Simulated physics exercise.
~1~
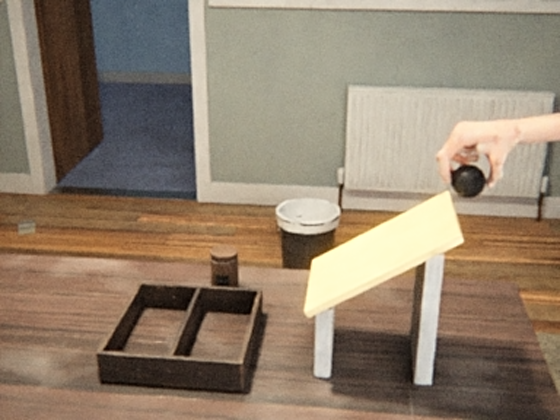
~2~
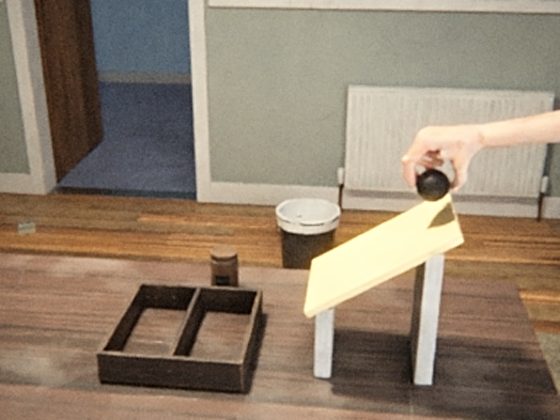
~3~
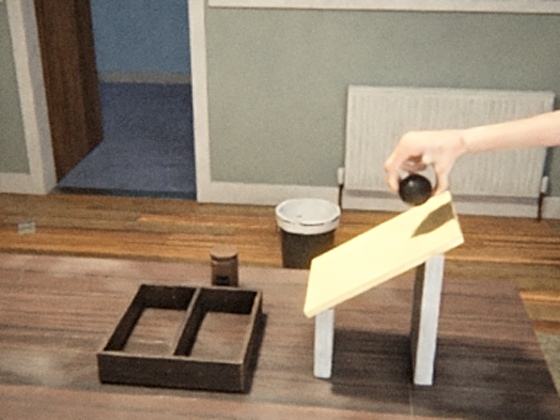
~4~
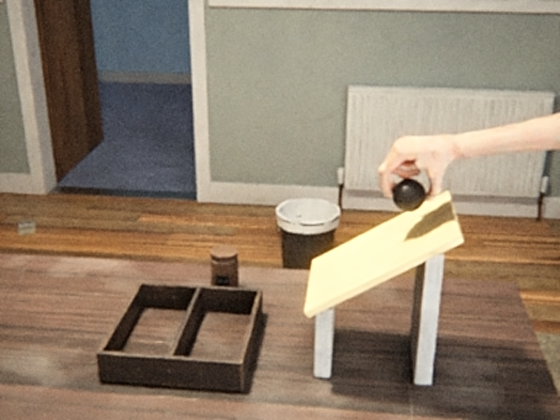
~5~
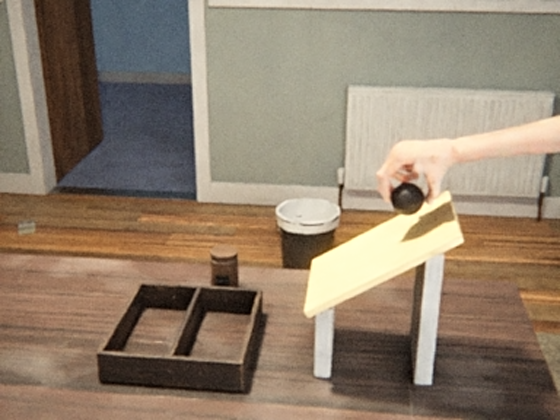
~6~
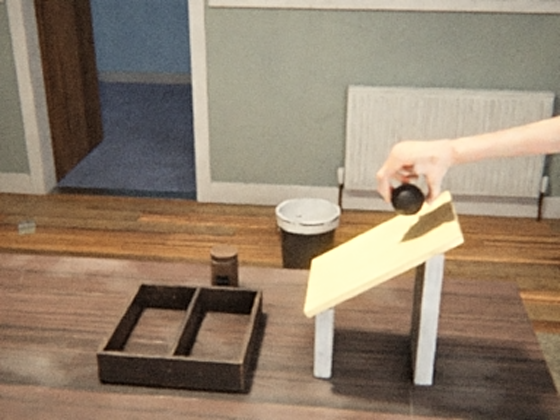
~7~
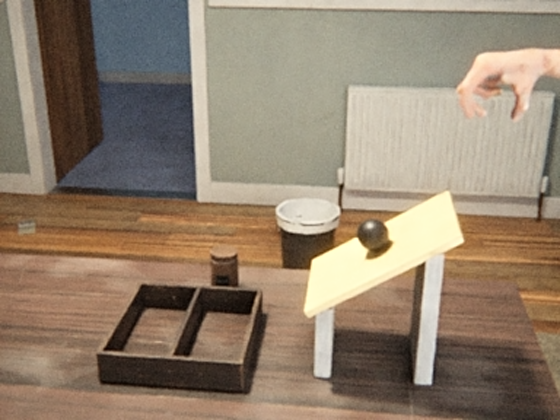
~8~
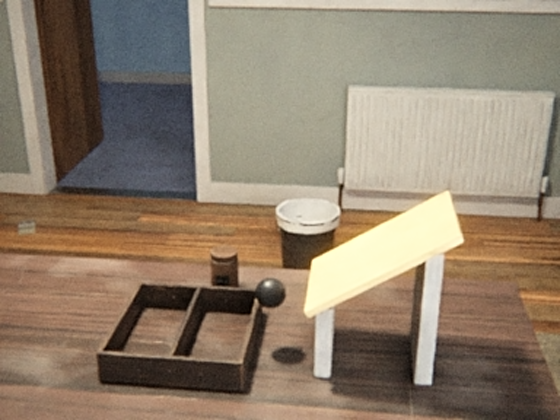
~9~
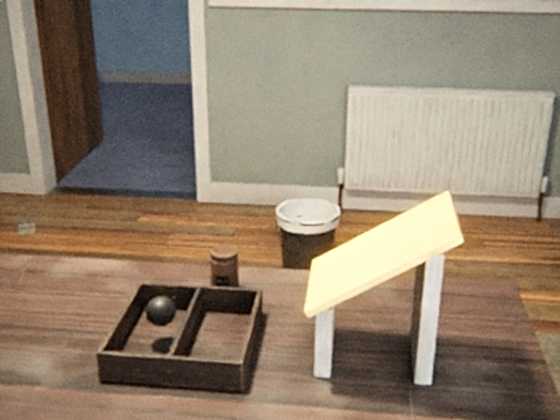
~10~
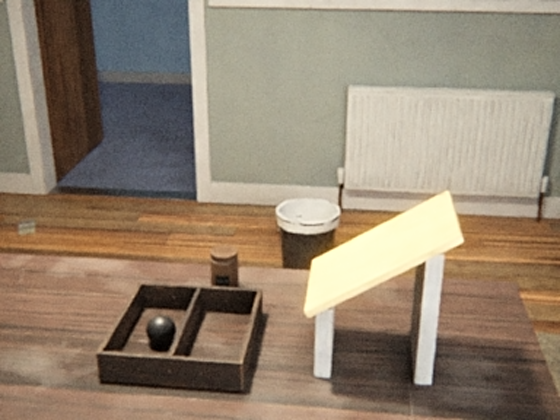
A pale yellow board slopes down to the left on two light legs, standing on a dark wooden table seen from the front and slightly above. To its left sit a dark tray with two bays and a small brown jar behind it, with a bin, a white radiator and an open doorway beyond. A hand brings a black ball leftward over the upper part of the board and holds it there. The fingers let go and the hand withdraws to the right as the ball heads down the slope. The ball leaves the board, passes over the nearer bay and drops into the farther one, where it rests, the jar still in place.
